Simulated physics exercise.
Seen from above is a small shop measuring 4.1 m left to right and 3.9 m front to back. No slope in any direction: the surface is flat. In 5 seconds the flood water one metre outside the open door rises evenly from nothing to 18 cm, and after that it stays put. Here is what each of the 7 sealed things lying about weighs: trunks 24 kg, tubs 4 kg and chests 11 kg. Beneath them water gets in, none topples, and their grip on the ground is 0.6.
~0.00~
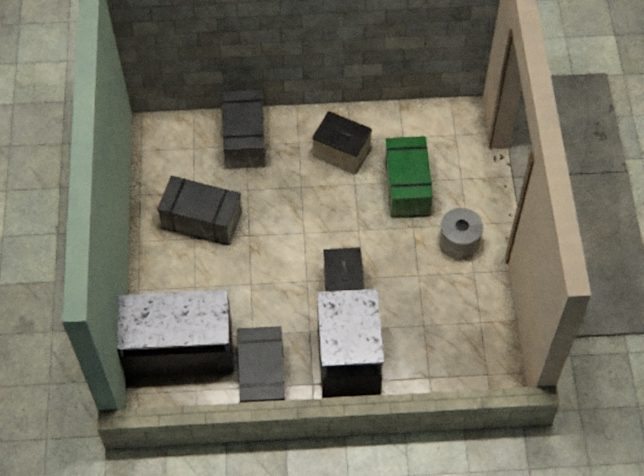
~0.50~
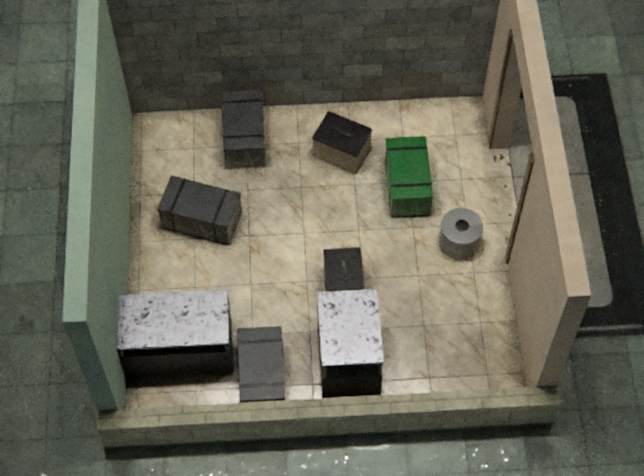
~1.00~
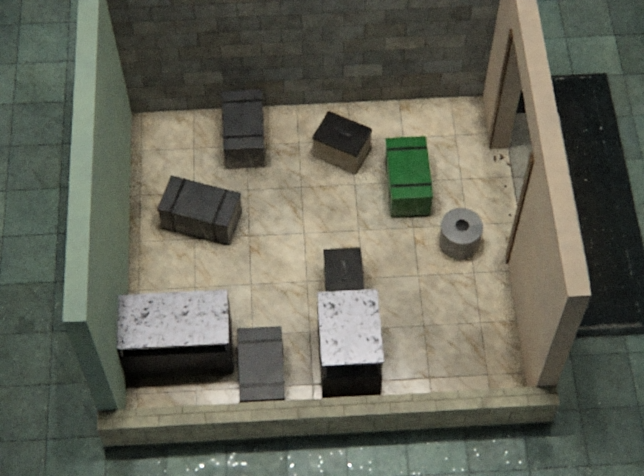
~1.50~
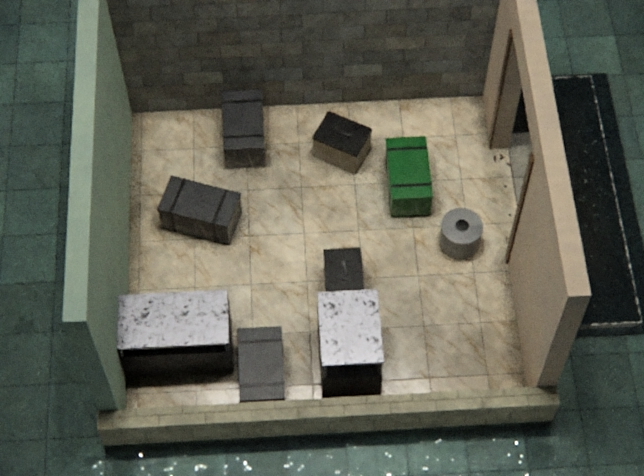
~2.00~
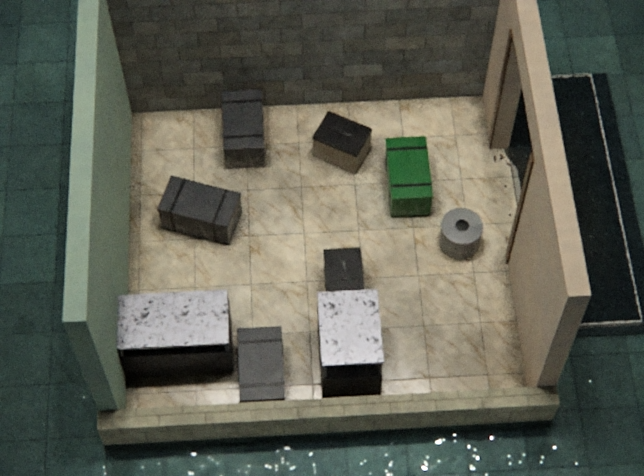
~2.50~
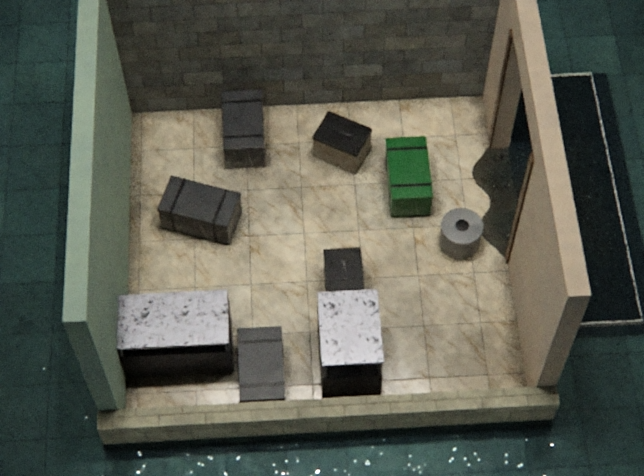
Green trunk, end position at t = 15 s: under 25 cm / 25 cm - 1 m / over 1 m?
Over 1 m.
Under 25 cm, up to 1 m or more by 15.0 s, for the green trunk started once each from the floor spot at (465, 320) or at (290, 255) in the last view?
At the first spot it keeps its spot, and at the second it edges a bit.
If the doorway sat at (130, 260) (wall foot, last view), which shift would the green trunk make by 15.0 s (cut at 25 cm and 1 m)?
Result for the green trunk - displaced a long way.
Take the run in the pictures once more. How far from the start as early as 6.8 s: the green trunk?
About 60 cm out of place.
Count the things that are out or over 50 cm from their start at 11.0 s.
5.
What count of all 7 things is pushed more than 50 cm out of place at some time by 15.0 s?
That makes 6.
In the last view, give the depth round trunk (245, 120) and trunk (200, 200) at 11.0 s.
I'd estimate 16 cm for the first and 13 cm for the second.
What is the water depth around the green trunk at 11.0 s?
Near 11 cm deep.
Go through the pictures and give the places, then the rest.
In the first picture, the green trunk at (409, 167) rests on the ground; 0.0 m2 under water; 0 of 7 have shifted.
In the second picture, the green trunk at (409, 167) rests on the ground; 0.0 m2 under water; 0 of 7 have shifted.
In the third picture, the green trunk at (409, 167) rests on the ground; water covers 0.0 m2; 0 of 7 have shifted.
In the fourth picture, the green trunk at (409, 167) rests on the ground; 0.0 m2 under water; 0 of 7 have shifted.
In the fifth picture, the green trunk at (409, 167), on the bottom; water covers 0.0 m2; 0 of 7 have shifted.
In the sixth picture, the green trunk at (409, 167) rests on the ground; 0.1 m2 under water; 0 of 7 have shifted.
After 3.5 s the green trunk is near (409, 167), 0.0 m from its start, aground; 0 afloat.
After 6.8 s the green trunk is near (350, 169), 0.6 m from its start, aground; 0 afloat.
After 11.0 s the green trunk is near (243, 204), 1.9 m from its start, afloat; 7 afloat.
After 15.0 s the green trunk is near (301, 293), 2.0 m from its start, afloat; 7 afloat.
